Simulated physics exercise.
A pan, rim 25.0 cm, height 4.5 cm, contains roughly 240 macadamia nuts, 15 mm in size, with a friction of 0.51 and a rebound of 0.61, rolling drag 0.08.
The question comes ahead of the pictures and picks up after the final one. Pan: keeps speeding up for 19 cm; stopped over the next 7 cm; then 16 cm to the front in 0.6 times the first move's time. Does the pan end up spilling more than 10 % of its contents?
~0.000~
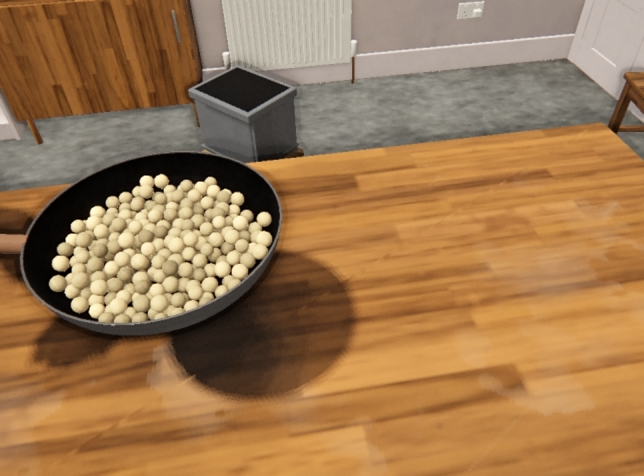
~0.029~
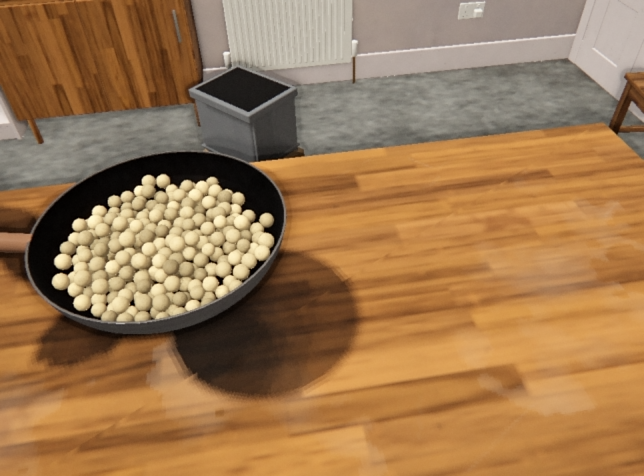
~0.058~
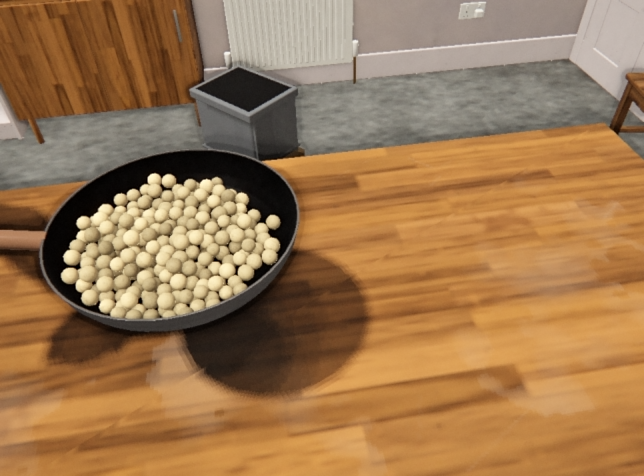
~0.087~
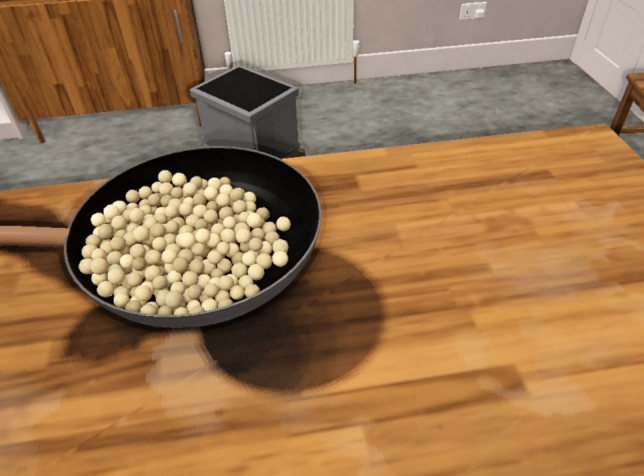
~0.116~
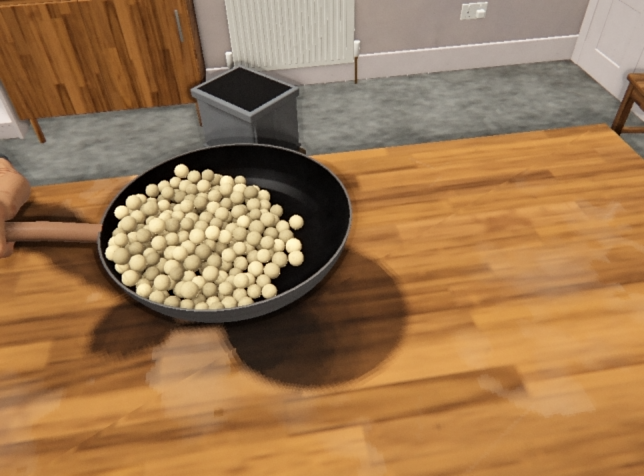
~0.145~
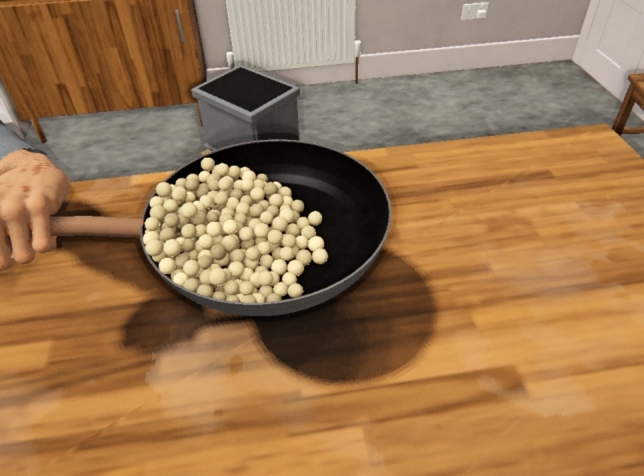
Yes. It's going to lose more than a tenth.
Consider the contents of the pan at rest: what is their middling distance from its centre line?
About 8.0 cm.
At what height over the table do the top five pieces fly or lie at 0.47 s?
Height: Roughly 37 centimetres.
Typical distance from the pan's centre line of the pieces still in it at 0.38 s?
Distance: Near 9.0 cm.
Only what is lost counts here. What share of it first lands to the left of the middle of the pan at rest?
Roughly 20 per cent.
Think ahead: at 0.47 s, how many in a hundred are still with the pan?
About 75 percent.
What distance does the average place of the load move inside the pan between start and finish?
The shift is about 5.0 cm.
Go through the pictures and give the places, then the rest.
In the first picture, pan at (186, 317); tilt 0 degrees; moved 0.0 cm; leading edge at (280, 207); top of the load at (201, 189).
In the second picture, pan at (190, 316); tilt 0 degrees; moved 0.4 cm; leading edge at (285, 206); top of the load at (203, 188).
In the third picture, pan at (201, 315); tilt 0 degrees; moved 1.8 cm; leading edge at (298, 204); top of the load at (207, 187).
In the fourth picture, pan at (220, 313); tilt 0 degrees; moved 4.0 cm; leading edge at (319, 202); top of the load at (215, 185).
In the fifth picture, pan at (246, 311); tilt 0 degrees; moved 7.1 cm; leading edge at (349, 198); top of the load at (219, 181).
In the sixth picture, pan at (279, 306); tilt 0 degrees; moved 11.1 cm; leading edge at (387, 193); top of the load at (245, 174). Its speed is now 1.55 m/s.
After 0.27 s, tilt 0 degrees; pan 100 %; middle of all pieces near (412, 206).
Then, at 0.38 s, tilt 0 degrees; pan 75 %, in the air 25 %; middle of all pieces near (506, 232).
Then, at 0.47 s, tilt 0 degrees; pan 75 %, in the air 25 %; middle of all pieces near (557, 313).
After 0.56 s, tilt 0 degrees; pan 65 %, in the air 30 %; middle of all pieces near (572, 386).
At rest (1.4 s), fallen in front of where it stops 20 %, pan 65 %, fallen right of where it stops 15 %.
